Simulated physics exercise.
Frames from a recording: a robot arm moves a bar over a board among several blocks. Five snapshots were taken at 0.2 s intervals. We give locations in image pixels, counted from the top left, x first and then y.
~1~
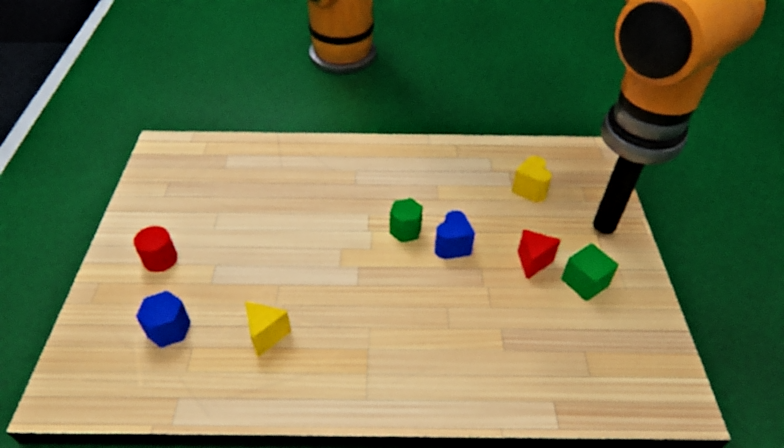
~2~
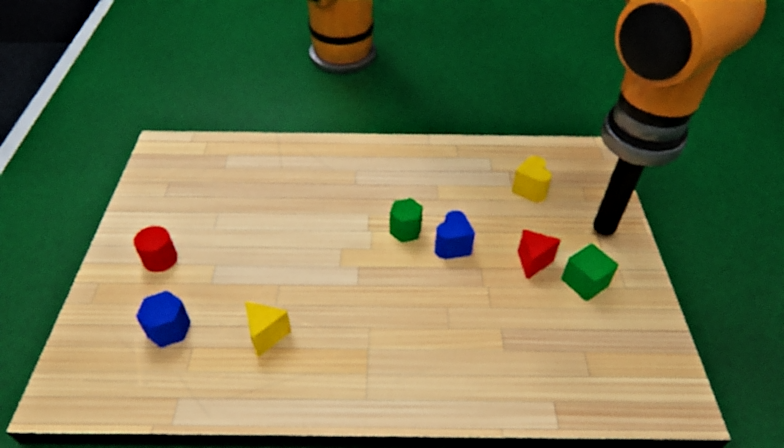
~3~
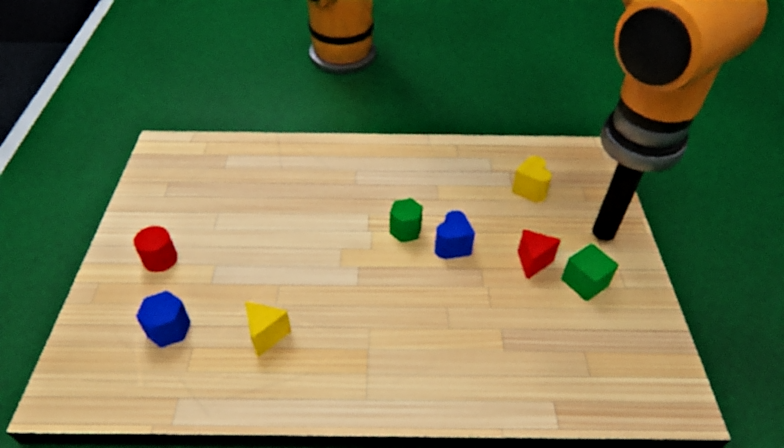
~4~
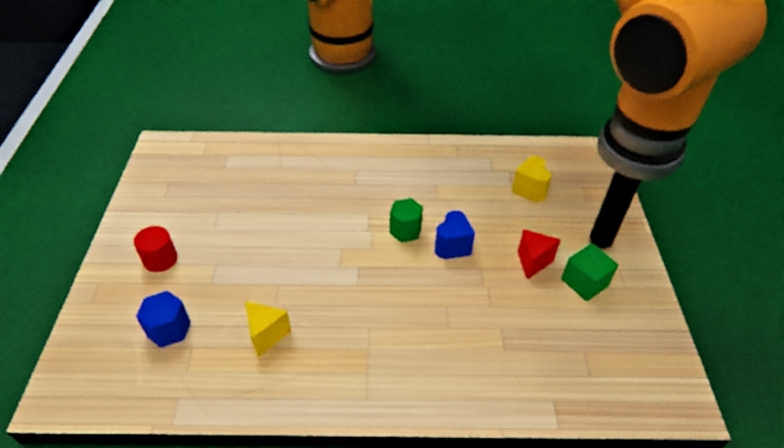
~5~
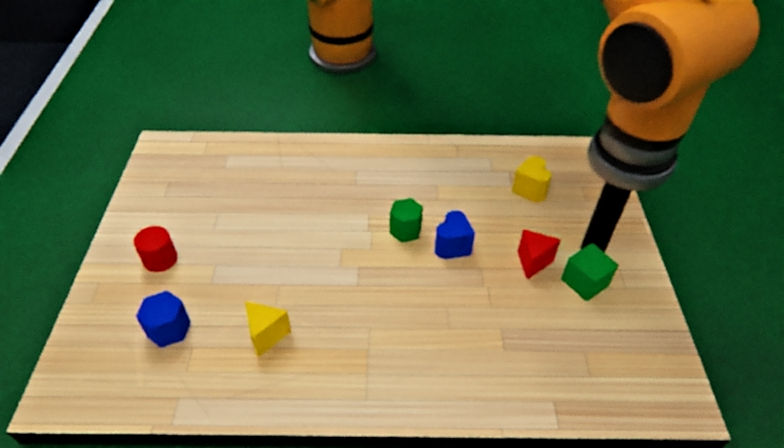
On a wooden board over green, a robot arm holding a black bar edges slightly toward a green block, the blocks staying still.
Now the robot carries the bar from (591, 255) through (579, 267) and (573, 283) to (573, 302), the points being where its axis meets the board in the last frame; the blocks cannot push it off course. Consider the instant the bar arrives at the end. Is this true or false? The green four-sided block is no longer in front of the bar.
This is false.
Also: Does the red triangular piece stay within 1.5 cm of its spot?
Short answer: Yes.
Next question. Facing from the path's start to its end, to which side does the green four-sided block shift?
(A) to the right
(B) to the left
B
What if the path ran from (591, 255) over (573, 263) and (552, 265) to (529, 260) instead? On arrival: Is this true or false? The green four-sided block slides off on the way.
That claim is true.
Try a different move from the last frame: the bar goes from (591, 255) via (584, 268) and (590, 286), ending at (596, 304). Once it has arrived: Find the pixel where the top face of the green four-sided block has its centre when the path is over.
My estimate: (593, 306).
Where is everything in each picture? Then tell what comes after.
Bar's lower end (604, 226); red triangular piece (539, 242); green four-sided block (594, 261), in the first picture.
Bar (604, 227); blocks still, in the second picture.
Bar (604, 232); blocks still, in the third picture.
Bar (601, 240); blocks still, in the fourth picture.
Bar (593, 249); red triangular piece (539, 242); green four-sided block (594, 261), in the fifth picture.
On the path given first. Halfway along, bar (577, 270); green four-sided block (592, 280), turned 40° anticlockwise.
At the end, bar (575, 297); red triangular piece still; green four-sided block (601, 306), turned 75° anticlockwise.
